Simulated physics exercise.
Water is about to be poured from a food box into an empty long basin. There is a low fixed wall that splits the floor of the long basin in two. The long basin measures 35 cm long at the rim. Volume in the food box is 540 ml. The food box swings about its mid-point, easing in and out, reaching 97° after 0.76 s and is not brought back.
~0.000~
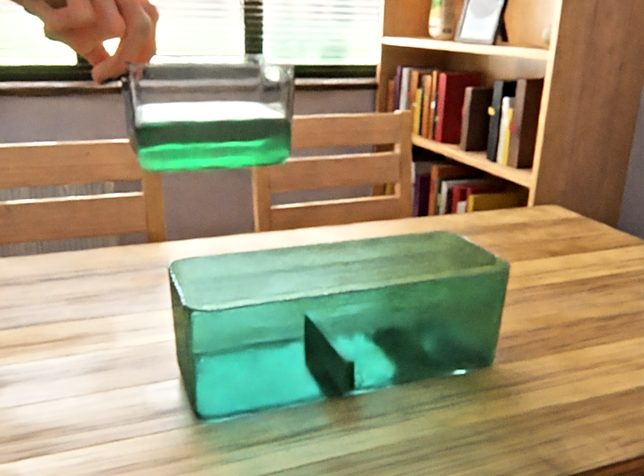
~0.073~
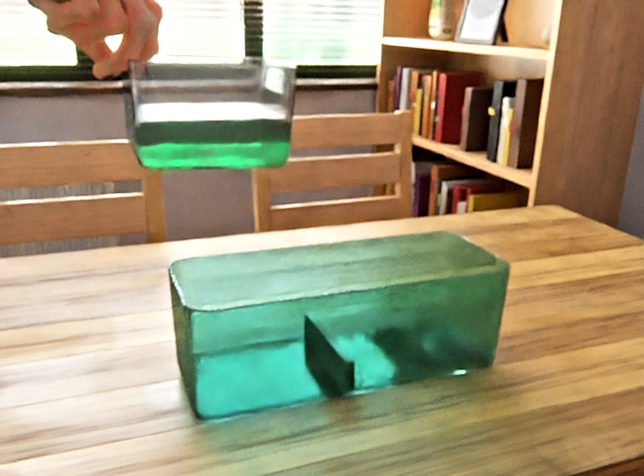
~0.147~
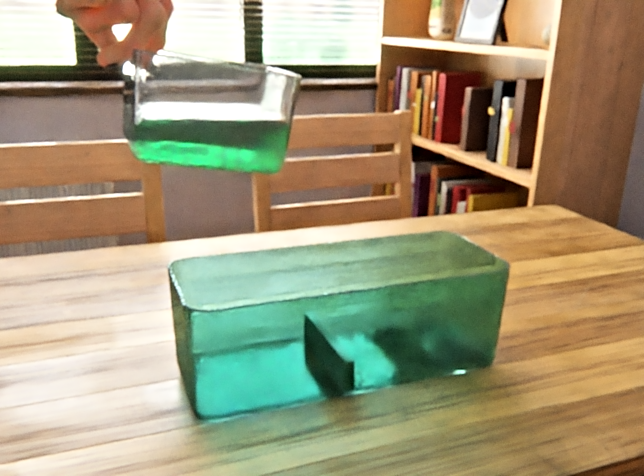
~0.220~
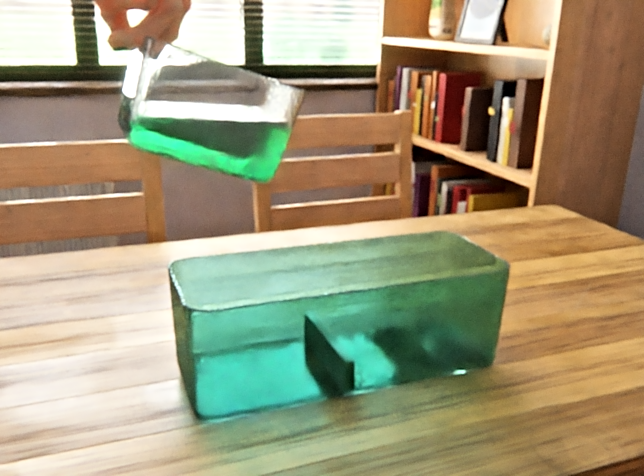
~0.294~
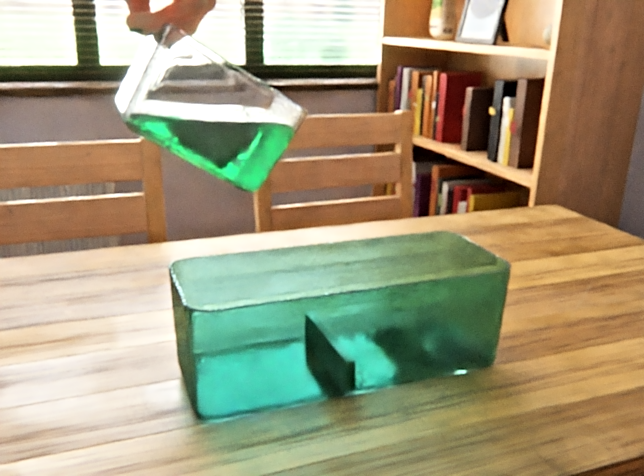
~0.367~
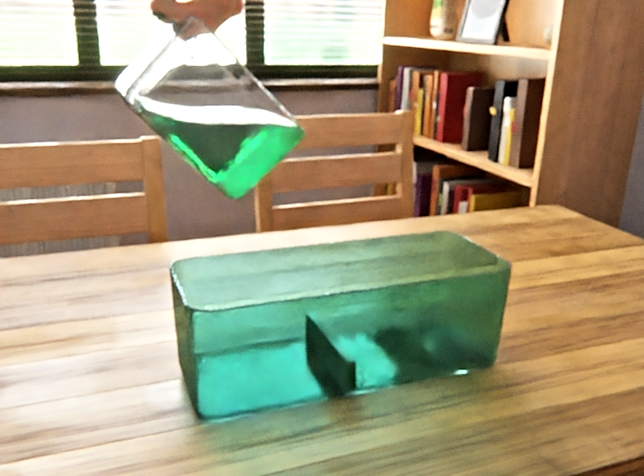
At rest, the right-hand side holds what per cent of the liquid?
It holds some 48 in every hundred.
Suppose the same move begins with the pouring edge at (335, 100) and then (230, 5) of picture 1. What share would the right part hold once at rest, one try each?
Respectively 90 and 10 %.
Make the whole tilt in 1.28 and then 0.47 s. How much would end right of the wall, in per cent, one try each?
I'd say 55 percent on the first go, 40 percent on the next.
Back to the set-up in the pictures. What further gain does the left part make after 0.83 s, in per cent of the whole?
Roughly 26 percent.
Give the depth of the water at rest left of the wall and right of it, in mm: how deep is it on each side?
Around 14 mm deep on the left, around 12 mm deep on the right.
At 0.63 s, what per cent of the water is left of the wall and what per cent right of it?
5 left and 18 right, roughly.
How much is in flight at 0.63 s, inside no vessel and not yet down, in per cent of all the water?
About 40 per cent.
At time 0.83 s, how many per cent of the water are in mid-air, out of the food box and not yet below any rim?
Roughly 14 %.
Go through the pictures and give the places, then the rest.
In the first frame, it leans 0°; its right rim is at (278, 62); the water meets the walls at (132, 114) and (273, 110); the long basin's rim runs from (177, 286) to (481, 249); the wall's top is at (327, 335).
In the second frame, it leans 2°; its right rim is at (280, 65); the water meets the walls at (132, 114) and (271, 111).
In the third frame, it leans 9°; its right rim is at (283, 74); the water meets the walls at (130, 113) and (272, 112).
In the fourth frame, it leans 19°; its right rim is at (288, 89); the water meets the walls at (127, 111) and (273, 113).
In the fifth frame, it leans 32°; its right rim is at (290, 108); the water meets the walls at (123, 106) and (278, 115).
In the sixth frame, it leans 46°; its right rim is at (287, 128); the water meets the walls at (129, 99) and (286, 117).
After 0.63 s the tilt is 91° and 38 per cent is still to pour, 5 is left of the wall and 18 right of it.
After 0.83 s the tilt is 97° and 16 per cent is still to pour, 25 is left of the wall and 46 right of it.
After 1.04 s the tilt is 97° and 4 per cent is still to pour, 42 is left of the wall and 48 right of it.
After 1.26 s the tilt is 97° and 0 per cent is still to pour, 49 is left of the wall and 48 right of it.
In the end 51 per cent lies left of the wall, 48 right of it and 1 outside.
